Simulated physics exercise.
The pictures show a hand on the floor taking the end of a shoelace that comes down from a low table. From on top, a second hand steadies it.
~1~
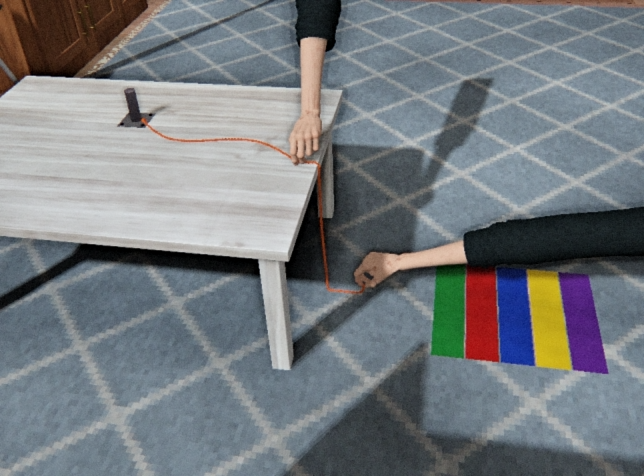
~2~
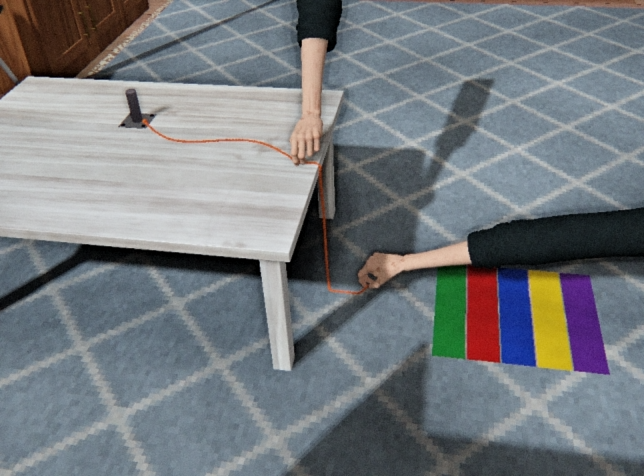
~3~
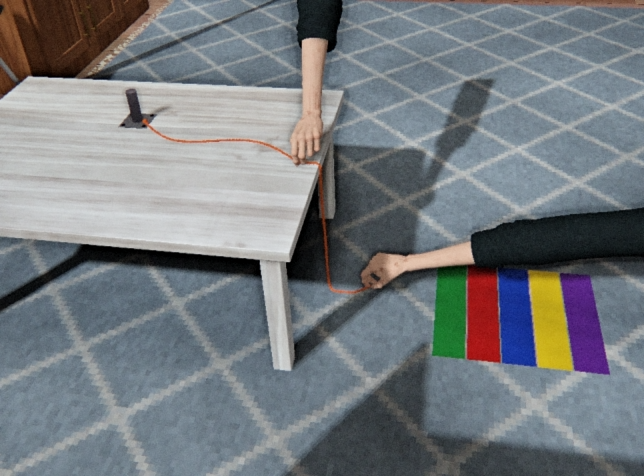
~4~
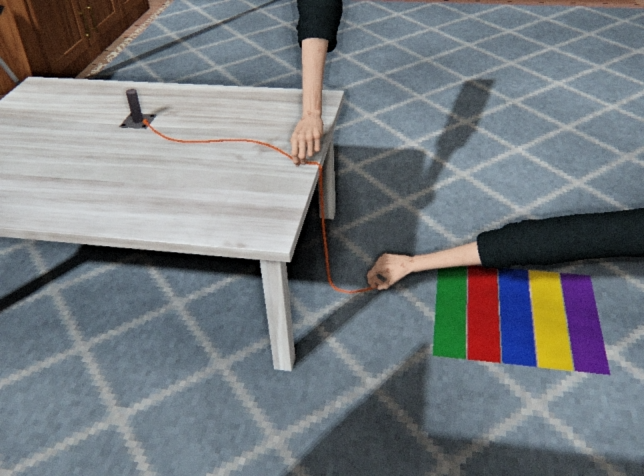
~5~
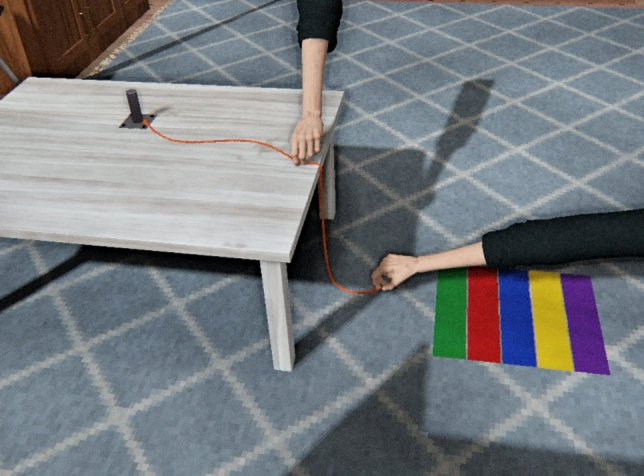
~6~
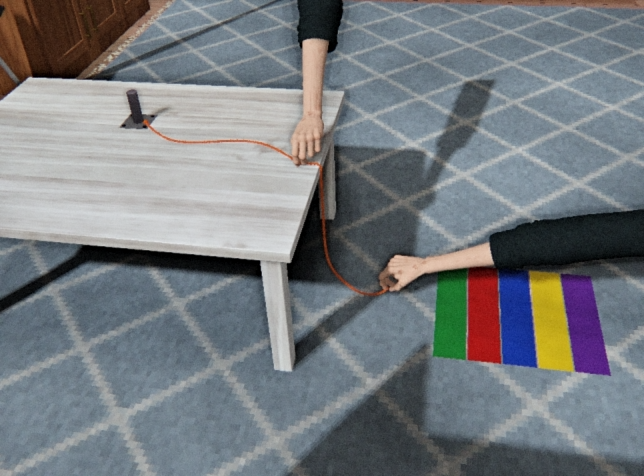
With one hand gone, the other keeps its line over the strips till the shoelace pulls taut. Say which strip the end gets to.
It gets to the red strip.
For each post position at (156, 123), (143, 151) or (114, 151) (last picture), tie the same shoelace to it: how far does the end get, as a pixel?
The first try gives (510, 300), the second (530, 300) and the third (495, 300).
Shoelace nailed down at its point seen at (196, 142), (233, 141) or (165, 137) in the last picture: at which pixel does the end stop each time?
Result per try (px, approx.): (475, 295); (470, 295); (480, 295).
Soon after, end near (418, 291); short of the strips.
Then, end near (461, 295); over green.
At full stretch, end near (486, 297); over red. It halts on the red strip.
